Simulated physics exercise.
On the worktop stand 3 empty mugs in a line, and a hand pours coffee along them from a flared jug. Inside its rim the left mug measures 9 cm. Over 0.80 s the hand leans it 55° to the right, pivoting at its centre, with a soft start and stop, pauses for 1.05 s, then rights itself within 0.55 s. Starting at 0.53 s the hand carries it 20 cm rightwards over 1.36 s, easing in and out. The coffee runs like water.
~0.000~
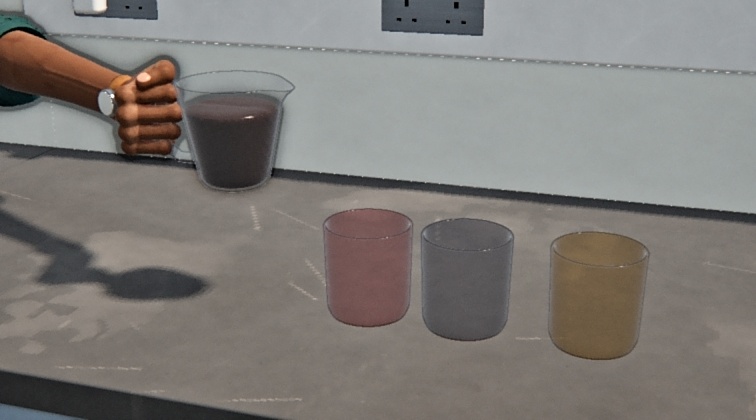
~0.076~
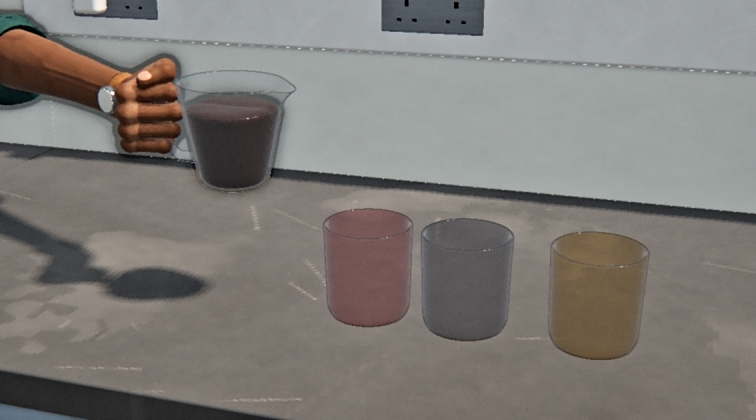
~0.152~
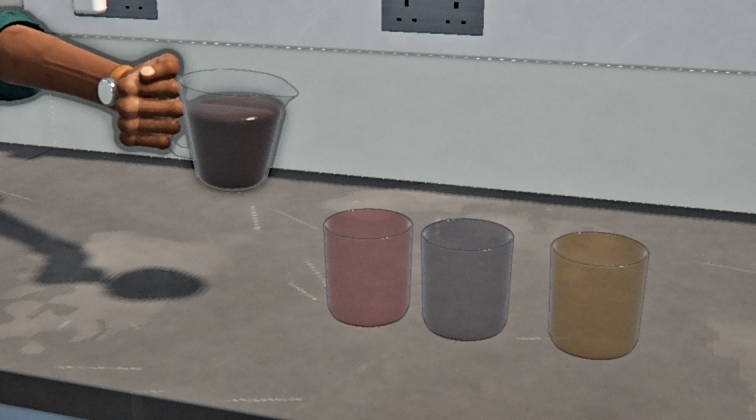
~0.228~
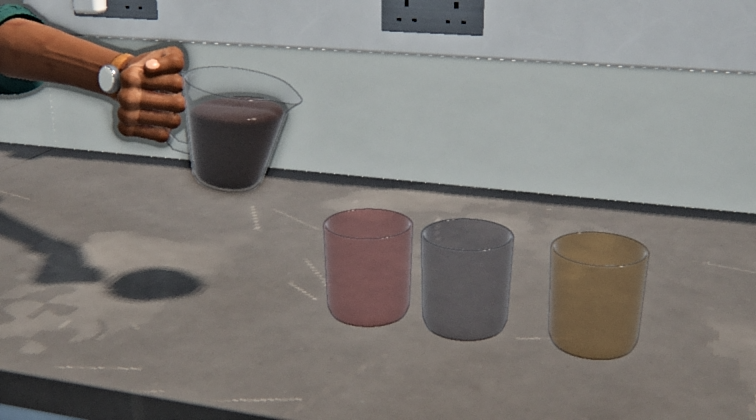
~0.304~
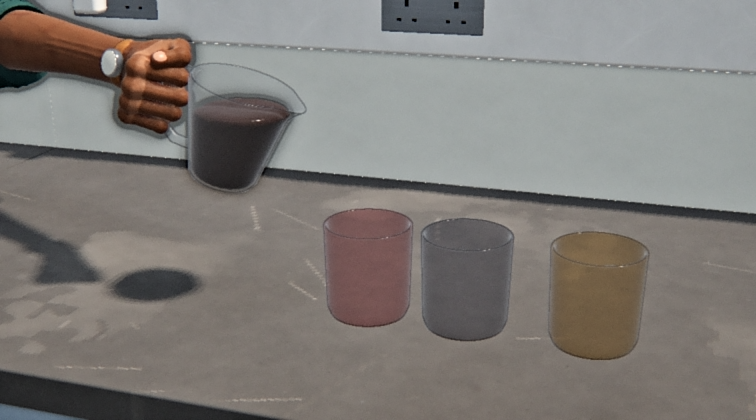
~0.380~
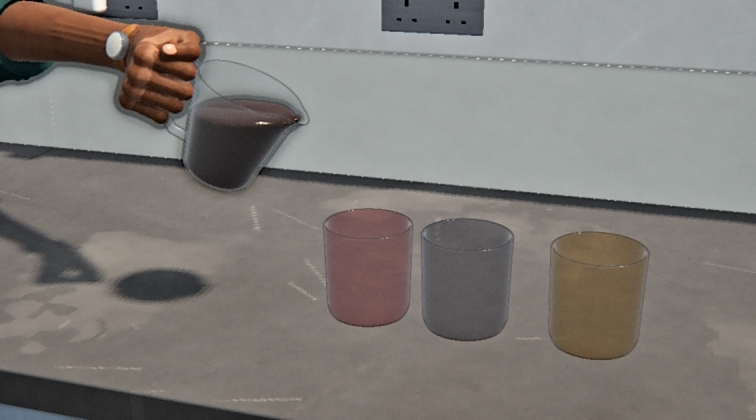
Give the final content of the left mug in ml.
The left mug gets about 150 ml.
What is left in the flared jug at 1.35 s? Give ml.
Some 220 ml.
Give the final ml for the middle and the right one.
Roughly 70 ml middle, 0 ml right.
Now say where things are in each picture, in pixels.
In the first picture, it leans 0°; its right rim is at (293, 88); the coffee meets the walls at (204, 103) and (267, 108); the left mug's rim runs from (327, 221) to (410, 230); the middle mug's rim runs from (424, 231) to (512, 241); the right mug's rim runs from (553, 246) to (648, 256).
In the second picture, it leans 1°; its right rim is at (294, 90); the coffee meets the walls at (204, 102) and (270, 108).
In the third picture, it leans 5°; its right rim is at (297, 94); the coffee meets the walls at (209, 103) and (272, 109).
In the fourth picture, it leans 10°; its right rim is at (301, 102); the coffee meets the walls at (209, 103) and (274, 110).
In the fifth picture, it leans 17°; its right rim is at (305, 111); the coffee meets the walls at (208, 106) and (280, 112).
In the sixth picture, it leans 25°; its right rim is at (308, 123); the coffee meets the walls at (208, 108) and (288, 116).
By 0.94 s the tilt is 55° and from the left they hold 105 ml, 0 ml, 0 ml, the flared jug 295 ml, and 0 ml is on the worktop.
By 1.35 s the tilt is 55° and from the left they hold 150 ml, 30 ml, 0 ml, the flared jug 225 ml, and 15 ml is on the worktop.
By 1.77 s the tilt is 55° and from the left they hold 150 ml, 70 ml, 0 ml, the flared jug 175 ml, and 20 ml is on the worktop.
By 2.23 s the tilt is 11° and from the left they hold 150 ml, 70 ml, 0 ml, the flared jug 160 ml, and 55 ml is on the worktop.
At rest from the left they hold 150 ml, 70 ml, 0 ml, the flared jug 160 ml, and 55 ml is on the worktop.
